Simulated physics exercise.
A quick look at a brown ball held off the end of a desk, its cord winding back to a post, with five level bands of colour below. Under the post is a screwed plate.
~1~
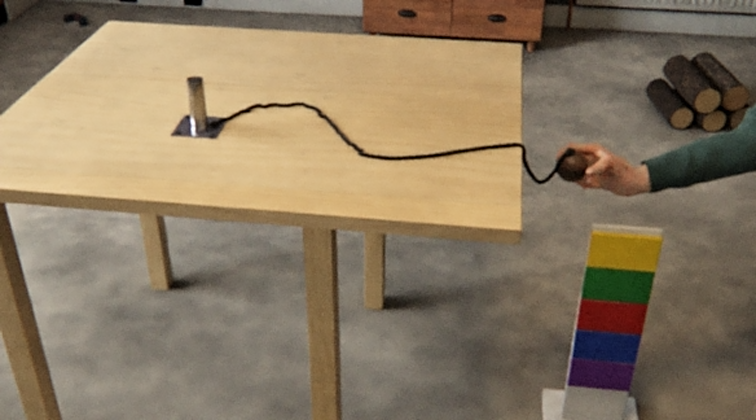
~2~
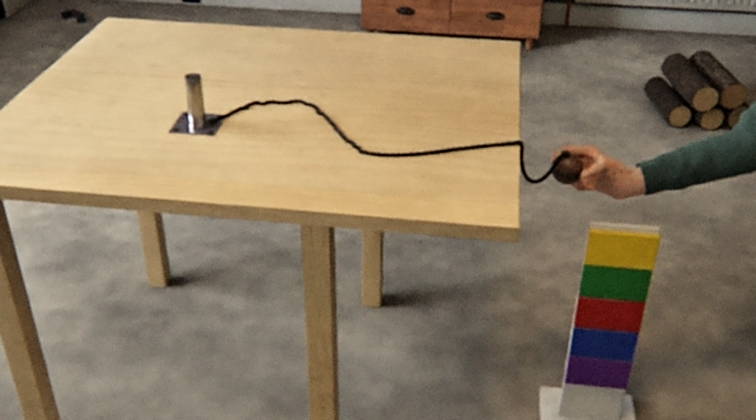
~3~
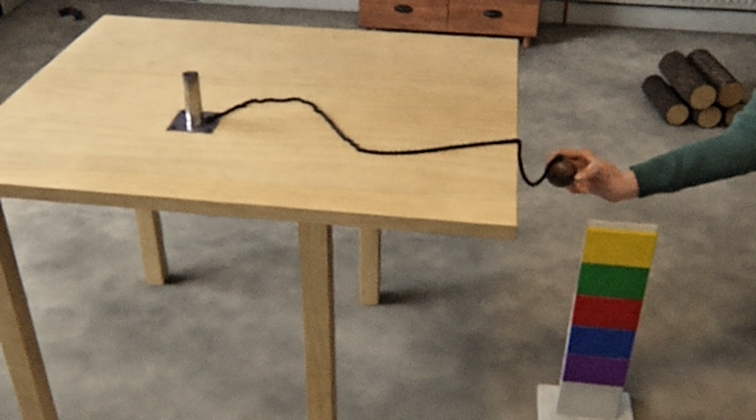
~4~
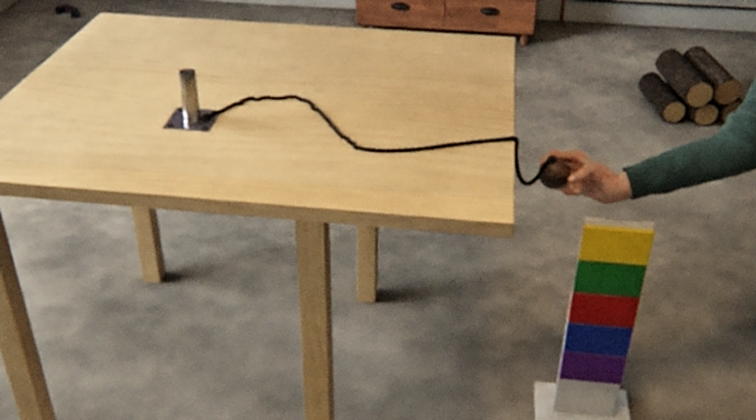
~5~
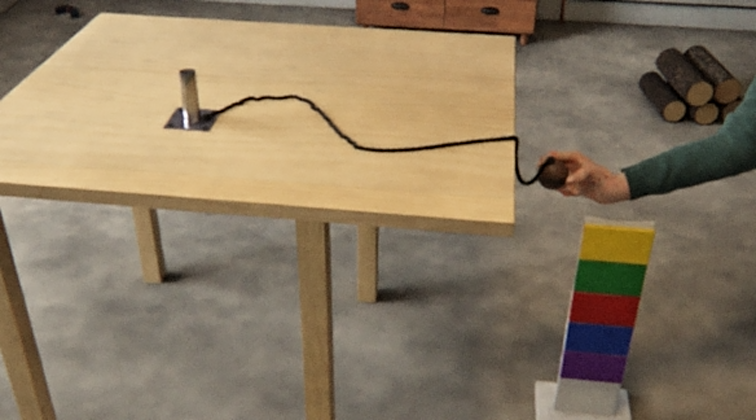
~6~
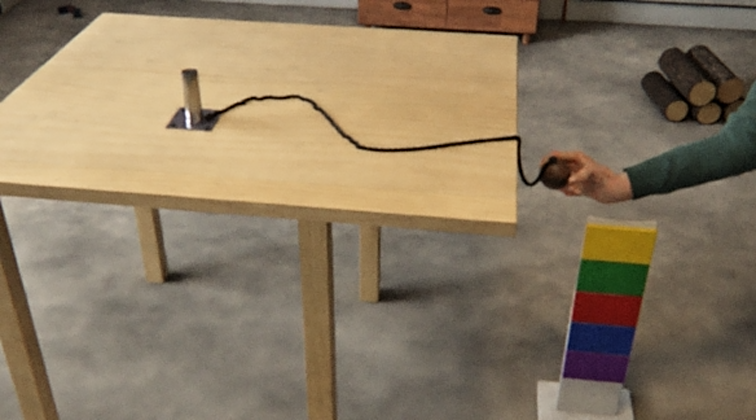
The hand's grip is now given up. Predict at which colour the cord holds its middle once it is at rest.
At red, I would say.
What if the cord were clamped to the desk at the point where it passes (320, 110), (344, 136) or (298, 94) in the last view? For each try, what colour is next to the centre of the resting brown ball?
Taking the three tries in turn, you'd get green, yellow and green.
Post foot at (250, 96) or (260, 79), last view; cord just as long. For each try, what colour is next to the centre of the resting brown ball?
Result 1: Blue. Result 2: Blue.
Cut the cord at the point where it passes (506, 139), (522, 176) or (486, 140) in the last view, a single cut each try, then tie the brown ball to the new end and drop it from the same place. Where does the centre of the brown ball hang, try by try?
About (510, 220) first, then about (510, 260), and finally about (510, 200).
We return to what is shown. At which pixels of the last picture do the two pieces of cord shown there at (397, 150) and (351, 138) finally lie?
(501, 124) and (441, 123).
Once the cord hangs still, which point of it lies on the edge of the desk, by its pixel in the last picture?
(418, 149).
Early on, ball near (537, 292); level with red.
Midway, ball near (476, 288); level with red.
Near the end, ball near (510, 303); level with red.
Finally, ball near (499, 304); level with red. Its middle rests at the red band.
